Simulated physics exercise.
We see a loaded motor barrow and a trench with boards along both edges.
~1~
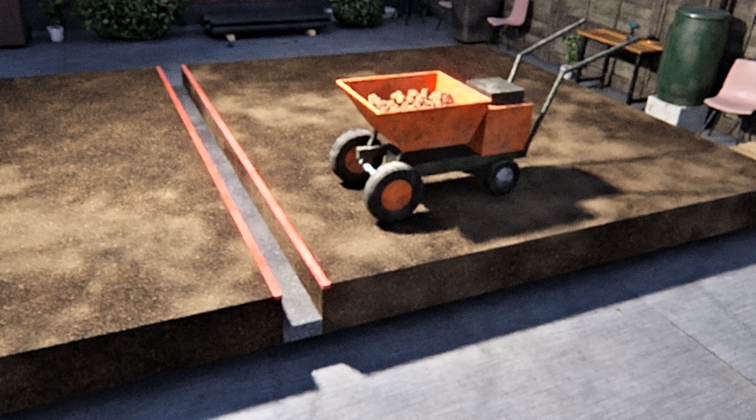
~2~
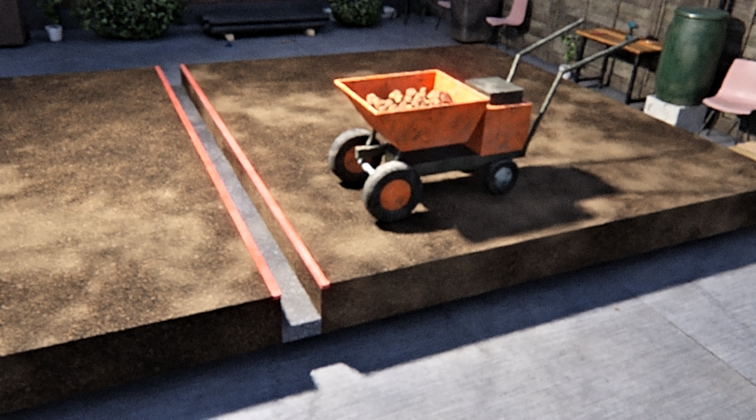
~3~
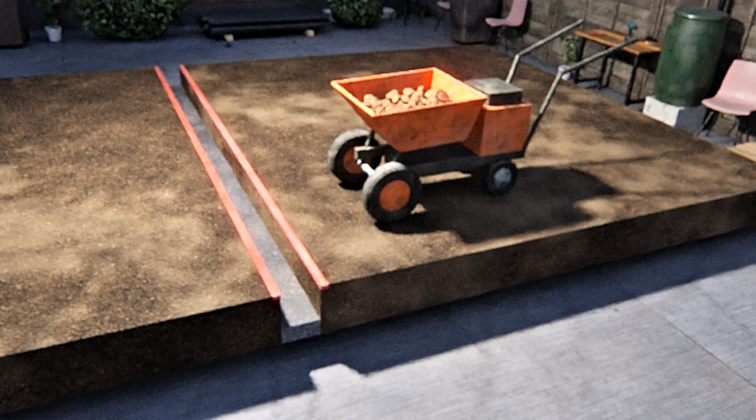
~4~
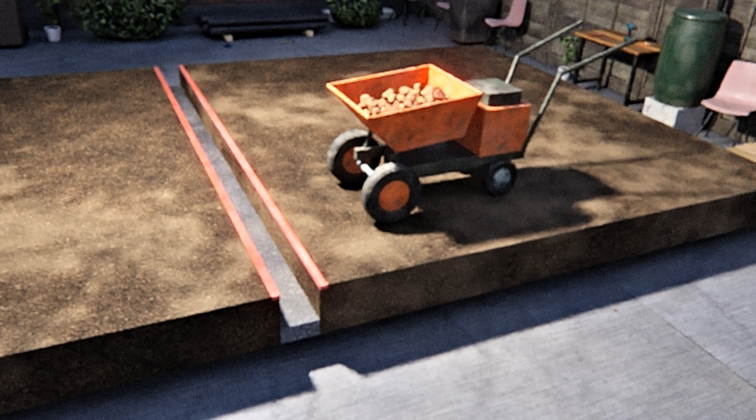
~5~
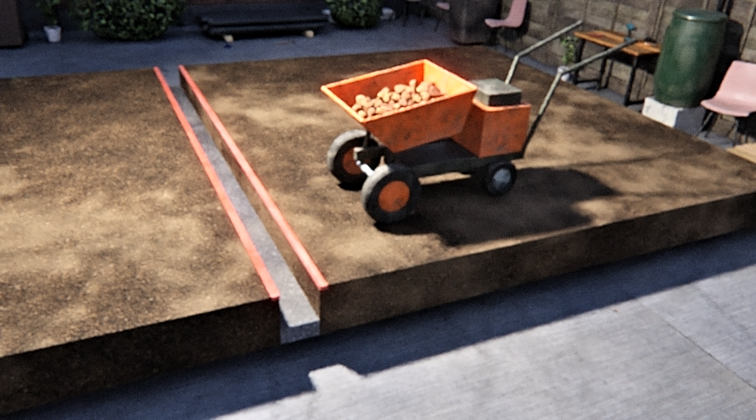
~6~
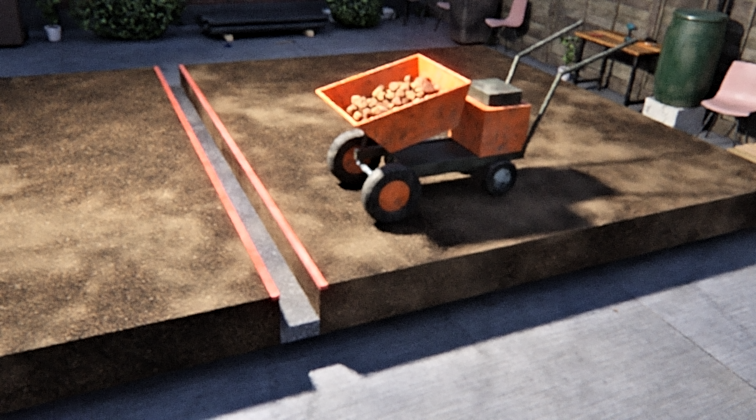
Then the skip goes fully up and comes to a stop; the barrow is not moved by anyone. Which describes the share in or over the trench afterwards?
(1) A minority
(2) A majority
(2) A majority.
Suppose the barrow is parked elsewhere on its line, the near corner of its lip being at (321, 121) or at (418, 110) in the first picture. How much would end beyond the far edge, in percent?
In order: About 90 % and 0 %.
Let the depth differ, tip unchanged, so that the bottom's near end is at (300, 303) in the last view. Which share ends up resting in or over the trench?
It comes out near 70 percent.
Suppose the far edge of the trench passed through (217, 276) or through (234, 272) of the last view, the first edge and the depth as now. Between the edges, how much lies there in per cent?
Roughly 100 % and 100 %.
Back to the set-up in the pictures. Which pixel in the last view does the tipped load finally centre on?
(261, 235).
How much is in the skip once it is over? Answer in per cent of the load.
About 0 %.
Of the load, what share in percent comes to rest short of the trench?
Result: Some 5 % of the load.
Just after the last frame, skip tipped steeply; every one in the skip.
A moment on, skip tipped steeply; the larger part in the skip; just a few short of the trench; about a tenth in or heaped over the trench; just a few falling.
Further on, skip tipped right over; about a tenth in the skip; about a tenth short of the trench; the larger part in or heaped over the trench; just a few beyond it.
When it is over, skip tipped right over; about a tenth short of the trench; almost all in or heaped over the trench; just a few beyond it.
